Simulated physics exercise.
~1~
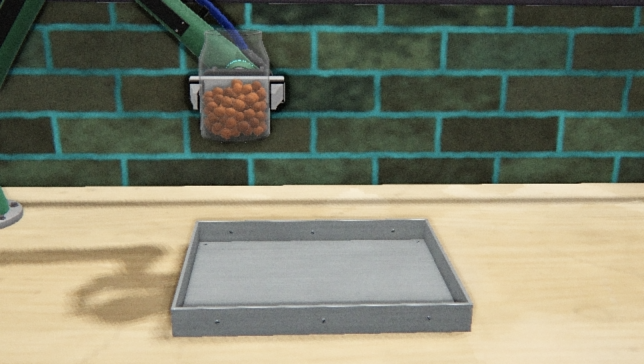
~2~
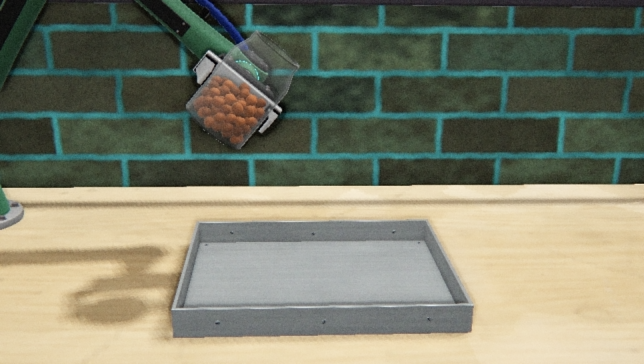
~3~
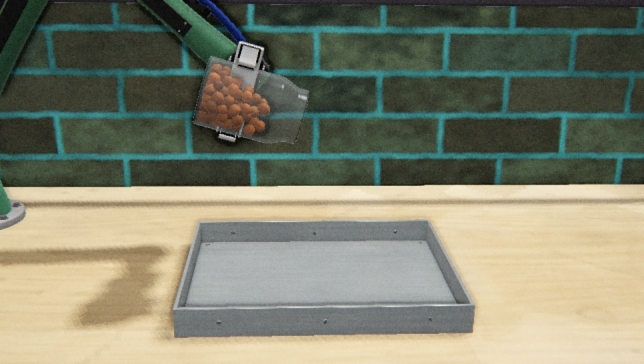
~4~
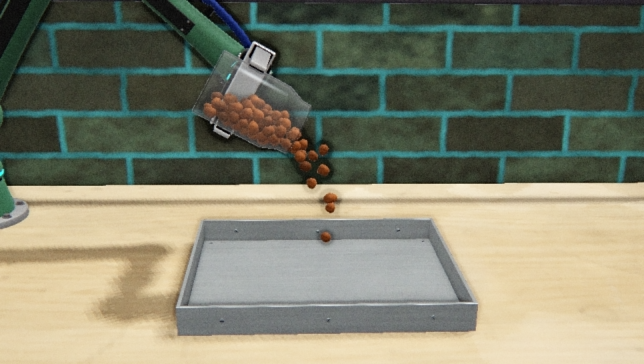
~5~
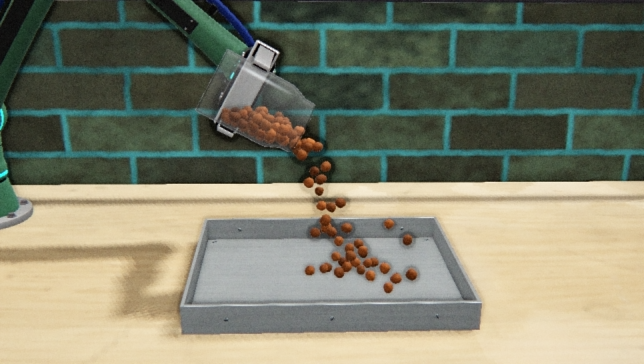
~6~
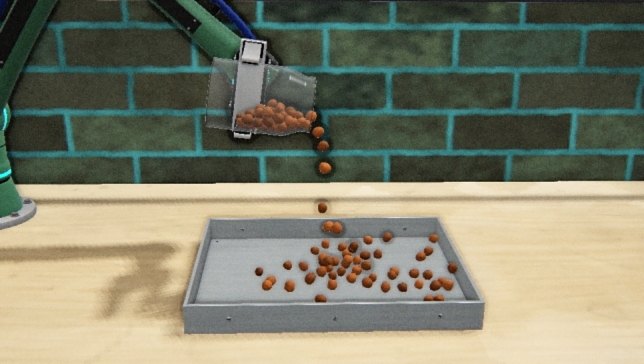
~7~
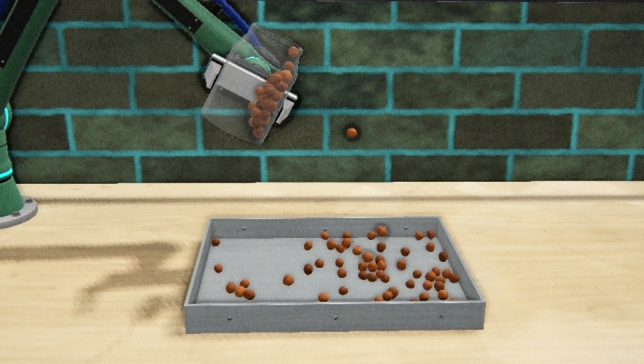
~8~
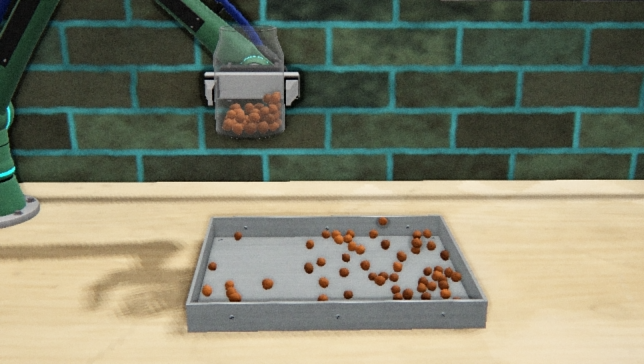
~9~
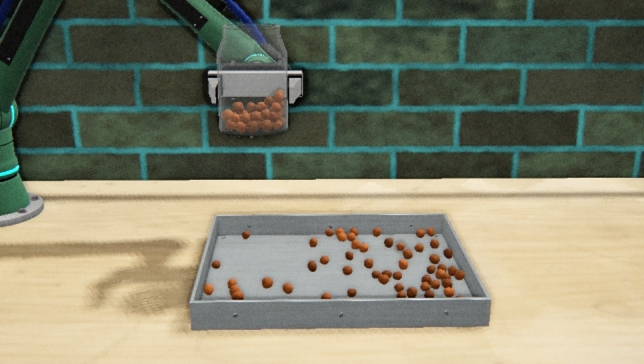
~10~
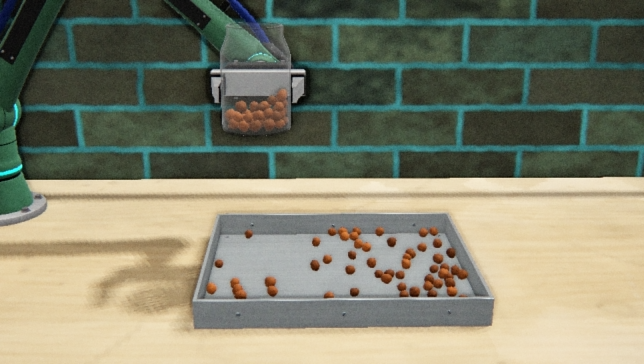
In this clip, a green robot arm tips a clear container of small round brown nuts to the right, spilling many into a gray tray on the table, then turns it upright again, leaving nuts scattered across the tray and some still inside the container.
